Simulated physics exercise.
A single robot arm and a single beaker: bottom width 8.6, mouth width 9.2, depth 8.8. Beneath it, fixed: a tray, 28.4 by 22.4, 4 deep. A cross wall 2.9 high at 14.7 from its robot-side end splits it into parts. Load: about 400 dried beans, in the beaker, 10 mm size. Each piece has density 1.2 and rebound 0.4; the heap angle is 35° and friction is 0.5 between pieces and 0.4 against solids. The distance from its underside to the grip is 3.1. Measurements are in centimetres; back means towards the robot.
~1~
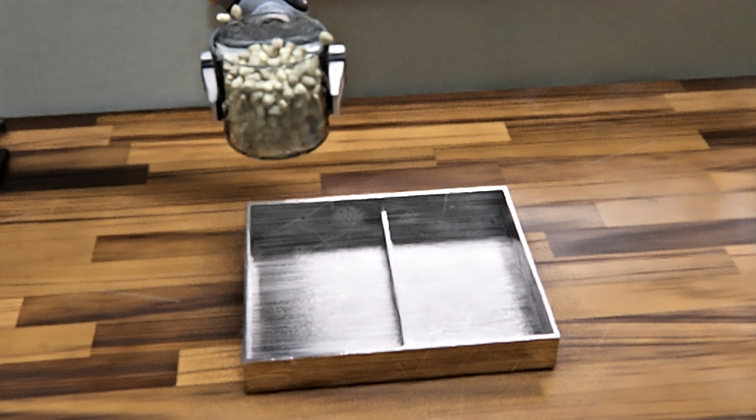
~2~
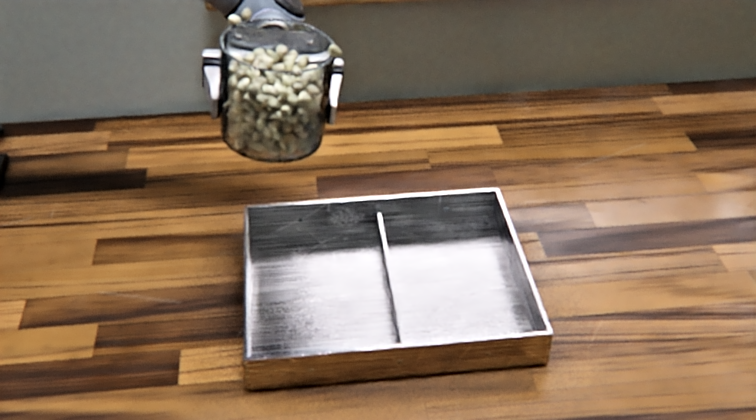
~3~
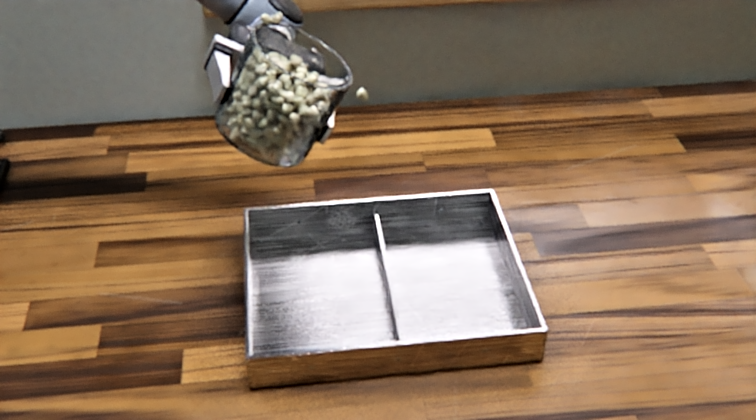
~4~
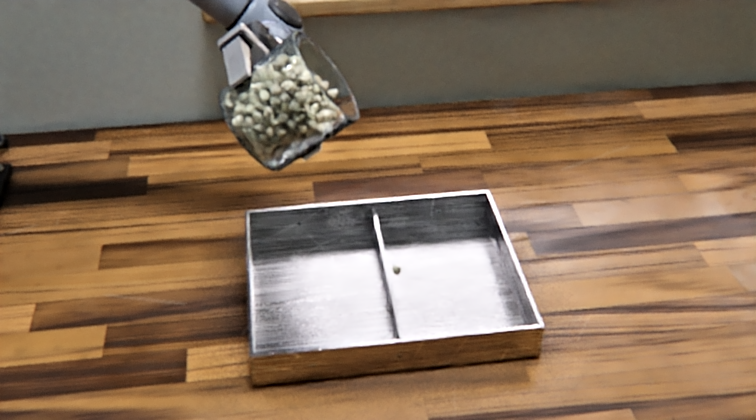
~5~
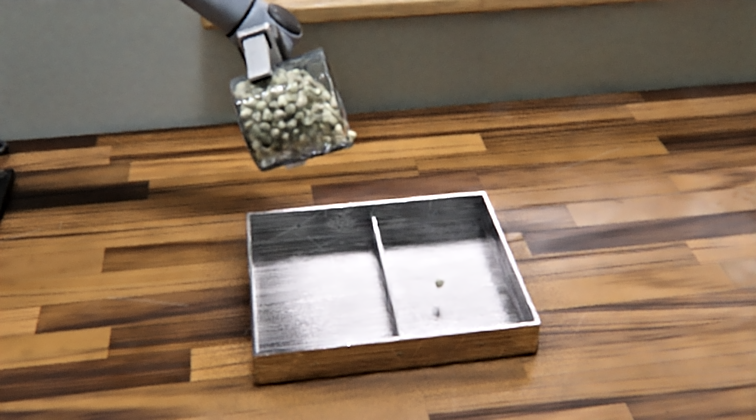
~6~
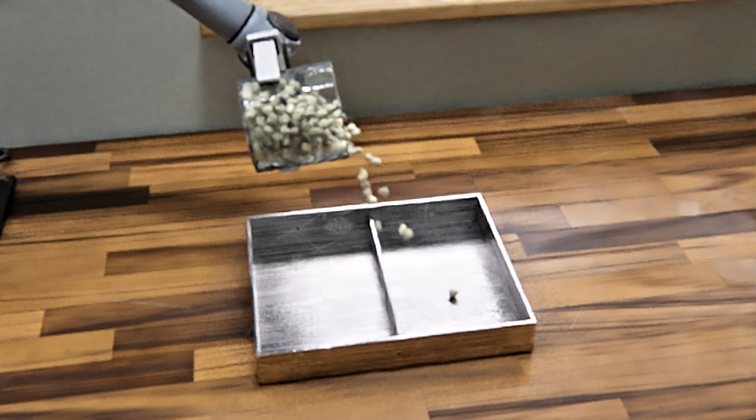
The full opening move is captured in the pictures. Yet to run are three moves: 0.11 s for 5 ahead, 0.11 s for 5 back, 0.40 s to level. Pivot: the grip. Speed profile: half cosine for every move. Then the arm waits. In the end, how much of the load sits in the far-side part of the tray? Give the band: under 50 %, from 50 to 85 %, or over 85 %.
The share falls between 50 and 85 %.
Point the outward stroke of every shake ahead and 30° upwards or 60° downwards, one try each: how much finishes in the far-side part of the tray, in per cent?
Estimates, in order: 90 % then 20 %.
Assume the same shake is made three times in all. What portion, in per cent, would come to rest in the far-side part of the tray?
Estimate: Around 80 %.
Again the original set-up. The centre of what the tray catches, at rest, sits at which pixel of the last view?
Around pixel (452, 281).
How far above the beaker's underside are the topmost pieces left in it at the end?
About 4.5 cm.
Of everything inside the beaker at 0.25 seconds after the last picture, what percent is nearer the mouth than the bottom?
My estimate is near 80 per cent.
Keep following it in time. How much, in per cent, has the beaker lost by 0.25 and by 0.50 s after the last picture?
65, then 75.
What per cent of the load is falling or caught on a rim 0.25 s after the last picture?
I'd put it near 58 per cent.
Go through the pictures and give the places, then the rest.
Beaker middle at (274, 88), level; upper third of the load around (272, 75), from x 225 to 325, top at y 15; 405 in the beaker, in the first frame.
Beaker middle at (275, 92), tilted 8° forward; upper third of the load around (270, 79), from x 230 to 335, top at y 15, in the second frame.
Beaker middle at (281, 98), tilted 29° forward; upper third of the load around (269, 84), from x 225 to 360, top at y 20; 404 in the beaker, 1 in flight or on a rim, in the third frame.
Beaker middle at (288, 104), tilted 54° forward; upper third of the load around (276, 89), from x 230 to 395, top at y 60; 404 in the beaker, 1 in the far-side part, in the fourth frame.
Beaker middle at (291, 112), tilted 75° forward; upper third of the load around (277, 95), from x 240 to 440, top at y 75; 404 in the beaker, 1 in the far-side part, in the fifth frame.
Beaker middle at (292, 118), tilted 83° forward; upper third of the load around (276, 106), from x 245 to 455, top at y 80; 393 in the beaker, 2 in the far-side part, 1 in the robot-side part, 9 in flight or on a rim, in the sixth frame.
Then, 0.25 s after the last picture, tilted 82° forward, highest piece 24 above the table; 147 in the beaker, 19 in the far-side part, 3 in the robot-side part, 236 in flight or on a rim.
Then, 0.50 s after the last picture, tilted 18° forward, highest piece 28 above the table; 250 in the far-side part, 105 in the beaker, 30 in the robot-side part, 18 on the table or floor, 2 in flight or on a rim.
Then, 0.82 s after the last picture, level, highest piece 25 above the table; 252 in the far-side part, 105 in the beaker, 29 in the robot-side part, 19 on the table or floor.
Then, 1.87 s after the last picture, level, highest piece 25 above the table; 252 in the far-side part, 105 in the beaker, 29 in the robot-side part, 19 on the table or floor.
Final count, 252 in the far-side part, 105 in the beaker, 29 in the robot-side part, 19 on the table or floor. That is 62 % in the far-side part of the tray.
